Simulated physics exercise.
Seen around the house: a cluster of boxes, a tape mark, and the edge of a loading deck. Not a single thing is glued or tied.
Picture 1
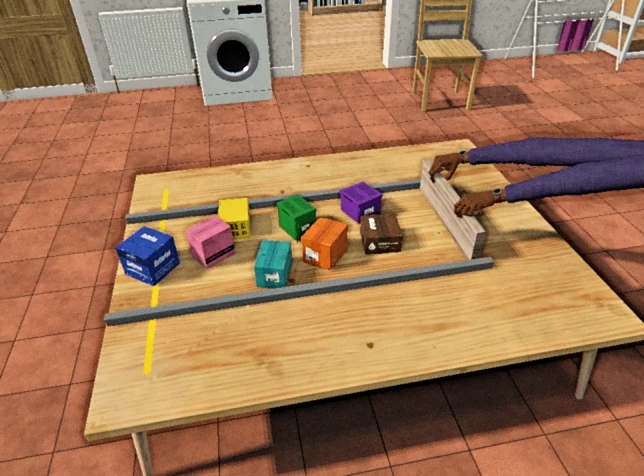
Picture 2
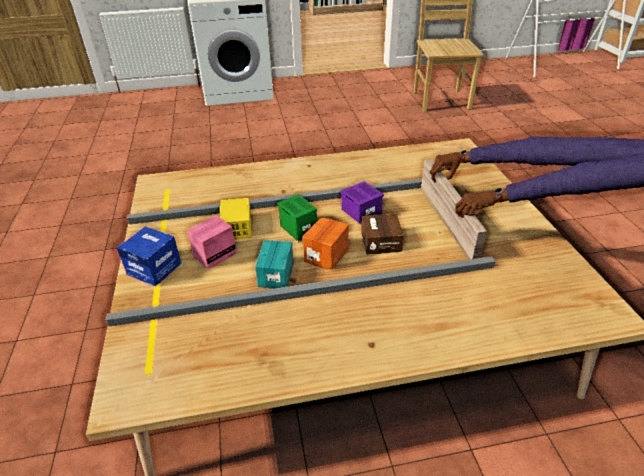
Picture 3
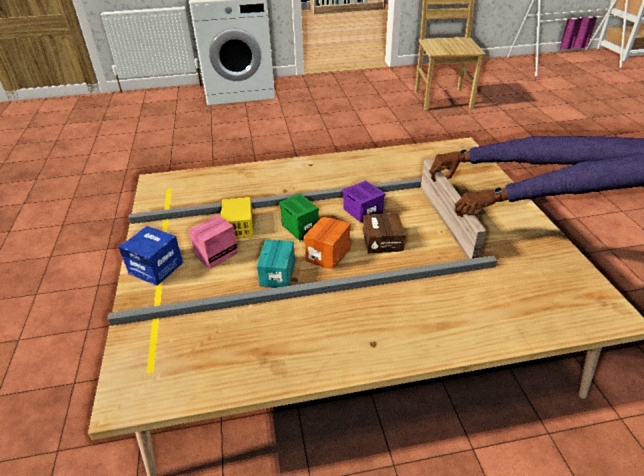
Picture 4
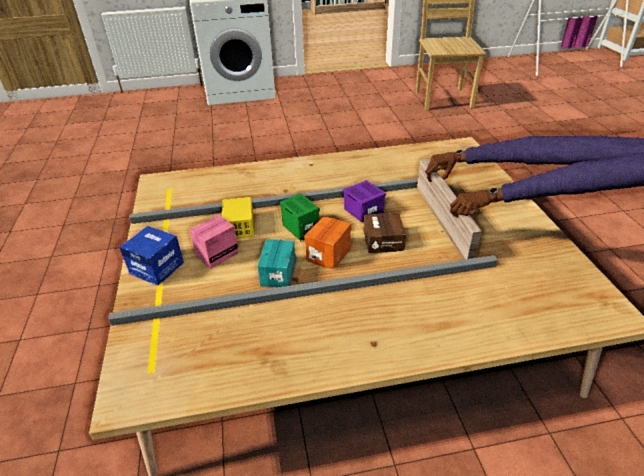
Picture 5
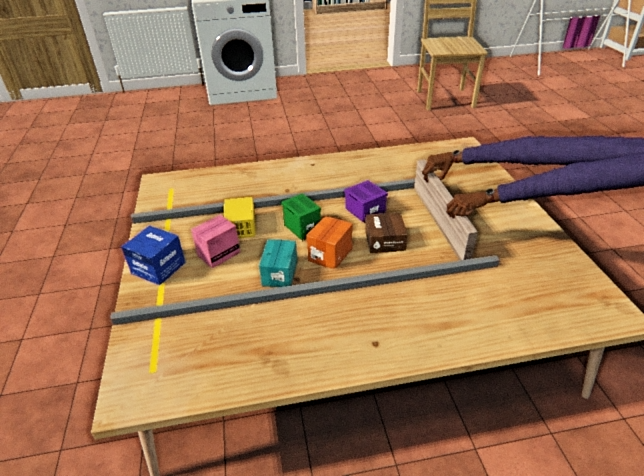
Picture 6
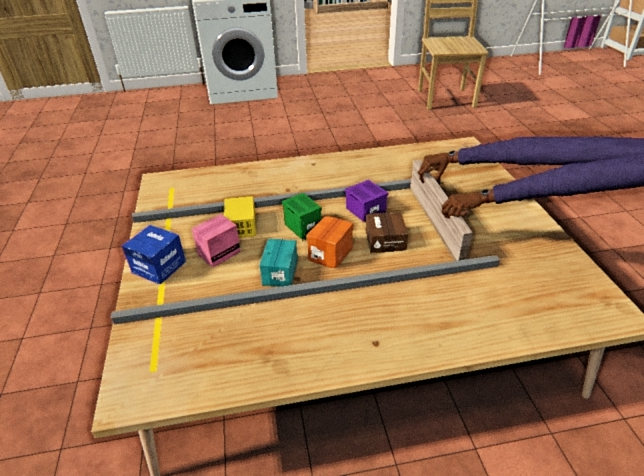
Two hands slide a plank slightly left toward eight colored boxes that stay still.
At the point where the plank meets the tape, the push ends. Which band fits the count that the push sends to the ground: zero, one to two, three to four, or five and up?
The band is five and up.
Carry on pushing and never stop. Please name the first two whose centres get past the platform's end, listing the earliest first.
Order: Blue box before turquoise box.
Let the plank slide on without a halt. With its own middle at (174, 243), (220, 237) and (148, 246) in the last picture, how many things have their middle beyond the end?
Counts: 5, 1, 6.
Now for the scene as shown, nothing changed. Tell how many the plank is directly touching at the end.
That makes 2.
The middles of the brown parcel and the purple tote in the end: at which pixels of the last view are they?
In the last picture the brown parcel sits around (142, 267) and the purple tote around (149, 223).
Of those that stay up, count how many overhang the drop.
Answer: 0.
Soon after, none off yet; blue box at rest near (155, 254); pink box at rest near (217, 240); yellow crate at rest near (240, 217).
After that, none off yet; blue box displaced a little near (148, 256); pink box displaced about its own width near (193, 244); yellow crate displaced about its own width near (201, 219).
In the end, the number that fall off is five or more; gone, orange parcel, green tote, turquoise box, yellow crate, pink box and blue box.
